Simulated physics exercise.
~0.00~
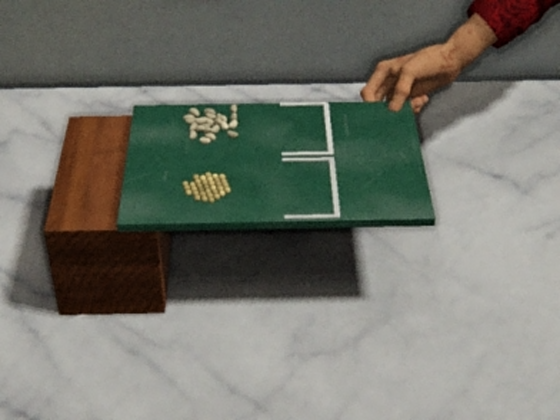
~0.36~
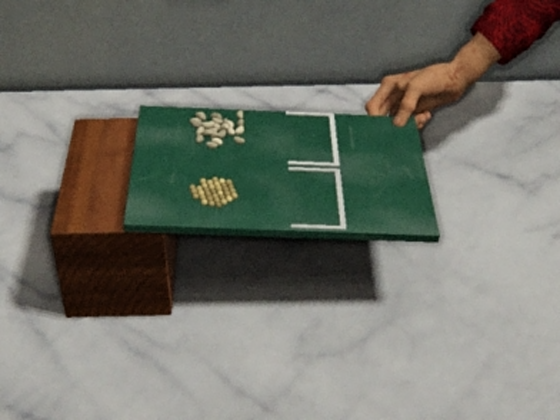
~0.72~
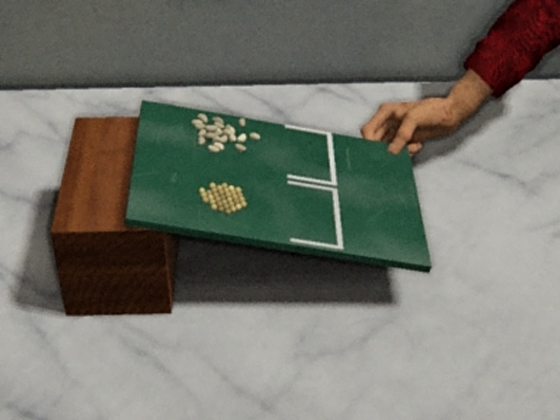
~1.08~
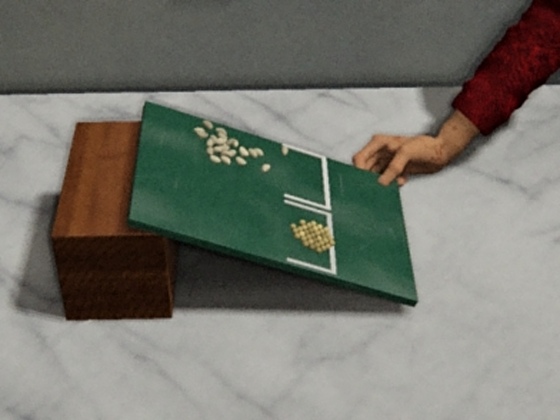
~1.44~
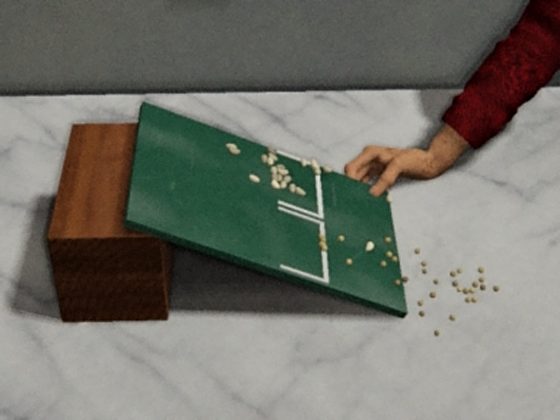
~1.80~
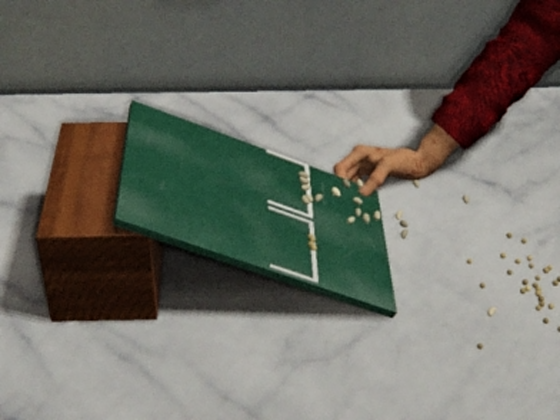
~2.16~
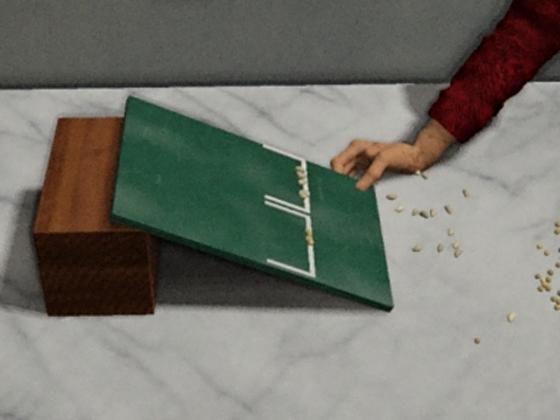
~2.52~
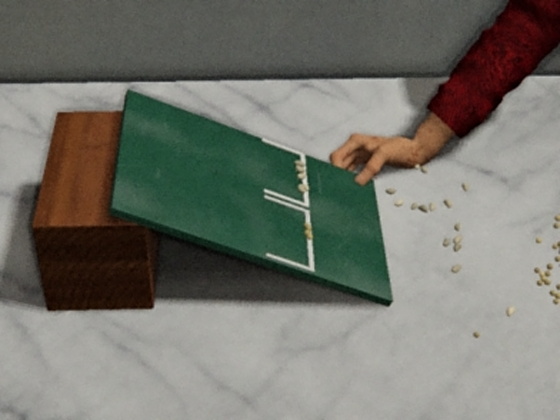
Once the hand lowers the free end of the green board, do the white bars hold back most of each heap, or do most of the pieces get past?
Most of the pieces get past on both sides. The nearer yellowish heap goes over its bar first and the farther pale heap follows, with only a few pieces left at the bars.
